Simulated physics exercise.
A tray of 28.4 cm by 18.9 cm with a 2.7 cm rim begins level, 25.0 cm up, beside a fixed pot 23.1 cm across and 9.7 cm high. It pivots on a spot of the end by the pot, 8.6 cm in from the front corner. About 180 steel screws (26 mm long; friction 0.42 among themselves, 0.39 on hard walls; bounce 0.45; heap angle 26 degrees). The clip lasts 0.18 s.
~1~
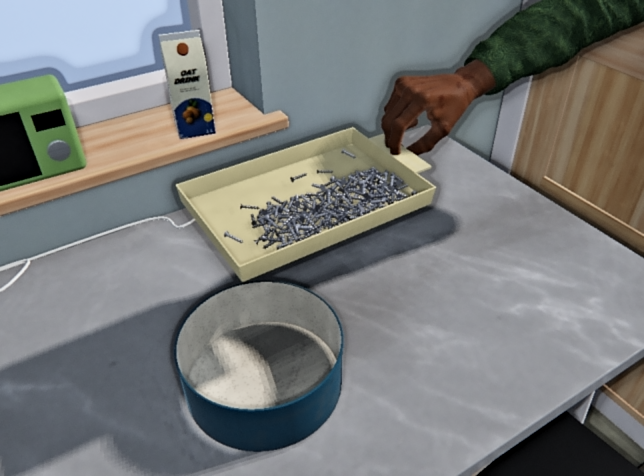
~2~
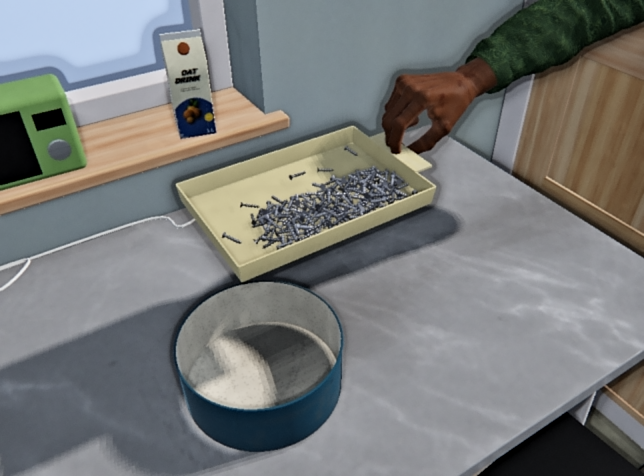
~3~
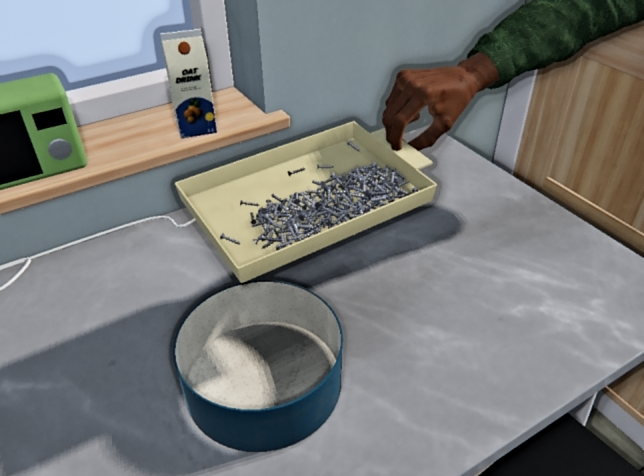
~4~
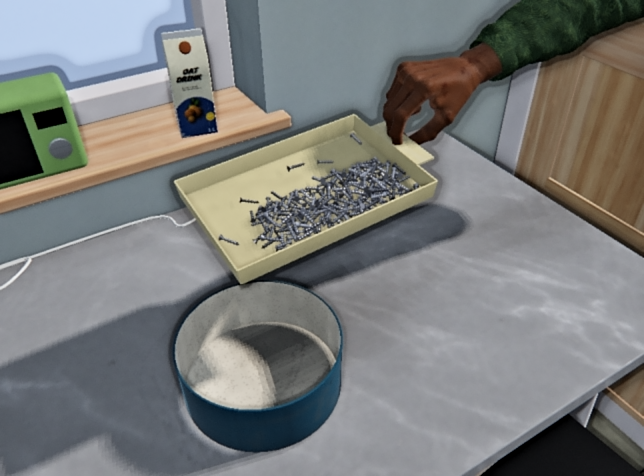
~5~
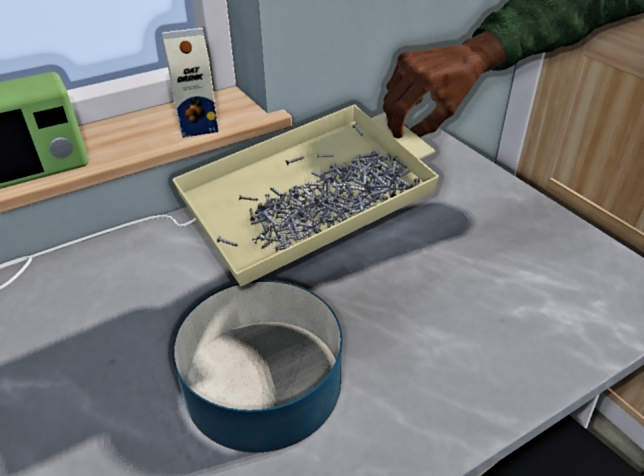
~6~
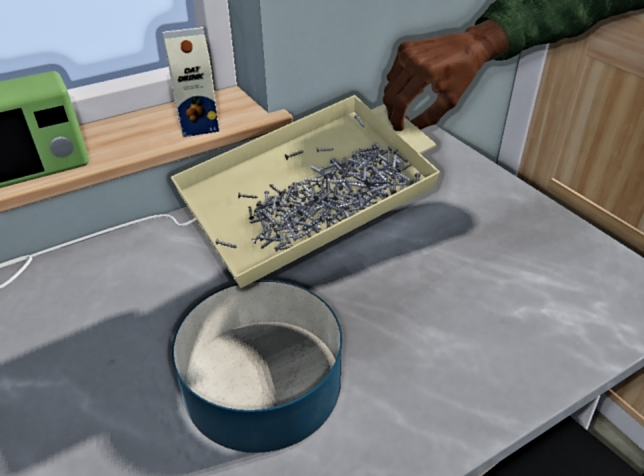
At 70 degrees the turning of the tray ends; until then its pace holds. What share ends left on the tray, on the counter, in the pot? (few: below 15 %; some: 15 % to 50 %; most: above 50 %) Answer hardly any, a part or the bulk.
Left on the tray: A part; on the counter: Hardly any; in the pot: The bulk.
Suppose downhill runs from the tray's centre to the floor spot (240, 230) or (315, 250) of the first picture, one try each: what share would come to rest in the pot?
Some 25 and 20 per cent.
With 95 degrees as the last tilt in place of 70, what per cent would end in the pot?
In that case some 100 per cent.
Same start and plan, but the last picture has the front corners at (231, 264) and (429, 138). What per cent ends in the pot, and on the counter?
Pot 15, counter 55.
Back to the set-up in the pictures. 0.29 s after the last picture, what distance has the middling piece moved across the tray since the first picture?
Some 3 cm.
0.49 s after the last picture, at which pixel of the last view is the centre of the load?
Near (285, 237).
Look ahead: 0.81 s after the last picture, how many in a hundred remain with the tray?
Roughly 65 per cent.
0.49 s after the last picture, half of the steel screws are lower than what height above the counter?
Some 28 cm.
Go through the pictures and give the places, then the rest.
Tray tilt 0 degrees, front corners at (240, 264) and (433, 187); middle of the pieces at (336, 204); pot at (259, 338), in the first frame.
Tray tilt 1 degrees, front corners at (240, 265) and (433, 186); middle of the pieces at (336, 203), in the second frame.
Tray tilt 2 degrees, front corners at (239, 266) and (434, 184); middle of the pieces at (336, 201), in the third frame.
Tray tilt 5 degrees, front corners at (238, 268) and (435, 181), lowest corner left front; middle of the pieces at (336, 199), in the fourth frame.
Tray tilt 8 degrees, front corners at (238, 271) and (435, 176), lowest corner left front; middle of the pieces at (336, 195), in the fifth frame.
Tray tilt 12 degrees, front corners at (237, 274) and (436, 172), lowest corner left front; middle of the pieces at (335, 192); pot at (258, 338), in the sixth frame.
Then, 0.29 s after the last picture, tilt 40 degrees; the tray holds 100 %, the pot 0 %.
Then, 0.49 s after the last picture, tilt 60 degrees; the tray holds 100 %, the pot 0 %.
Then, 0.81 s after the last picture, tilt 70 degrees; the tray holds 65 %, the pot 10 %.
In the end, tray 40 %, counter 0 %, pot 55 %.
